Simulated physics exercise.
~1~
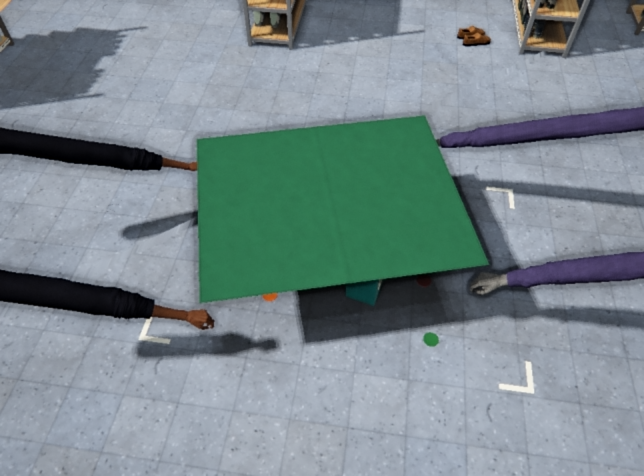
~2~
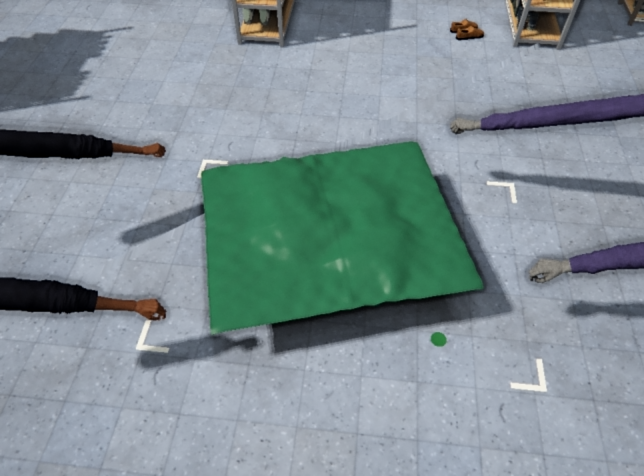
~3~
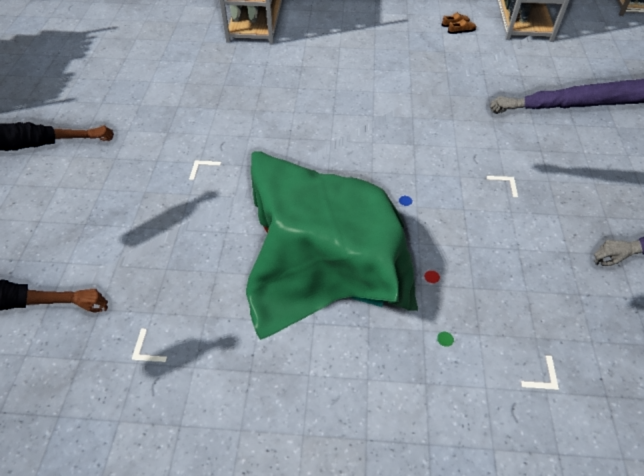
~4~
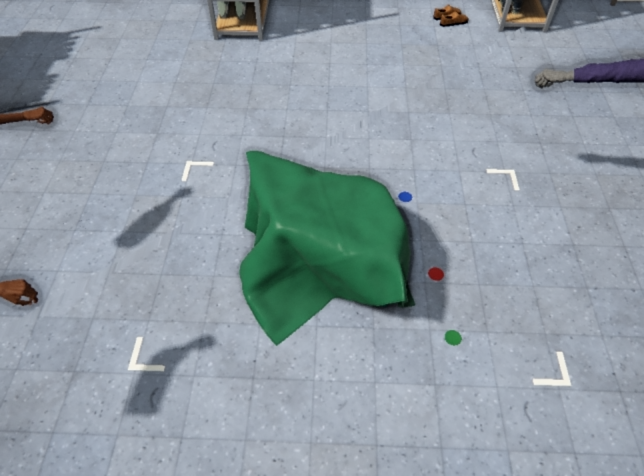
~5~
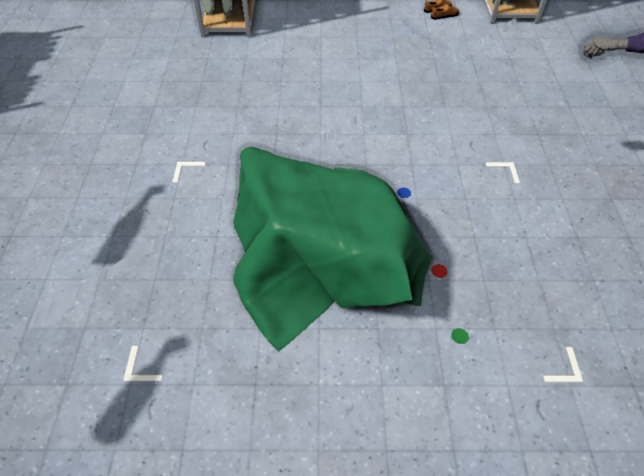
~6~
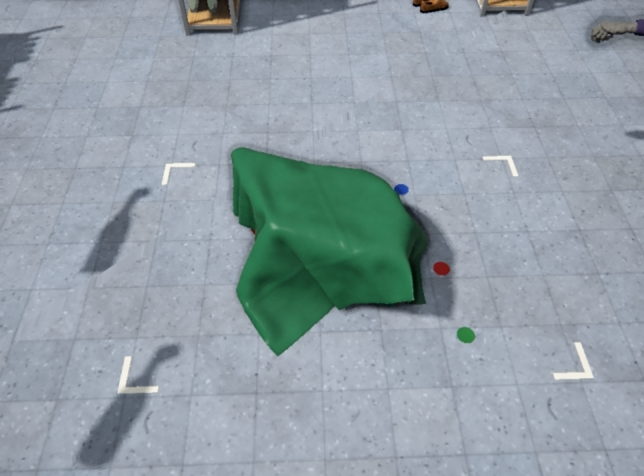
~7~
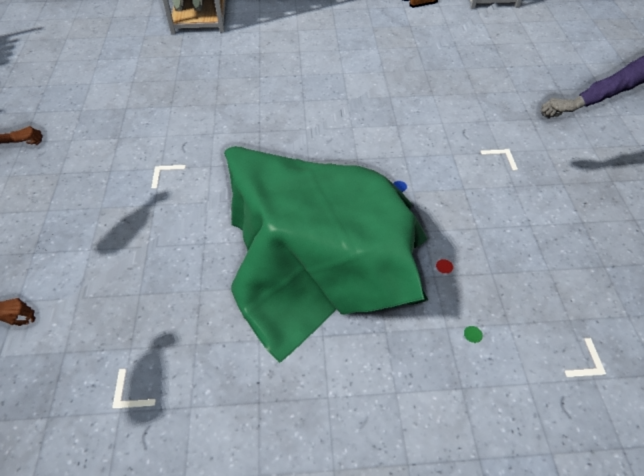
On a grey tiled floor, four hands release a green cloth that falls into a crumpled heap.
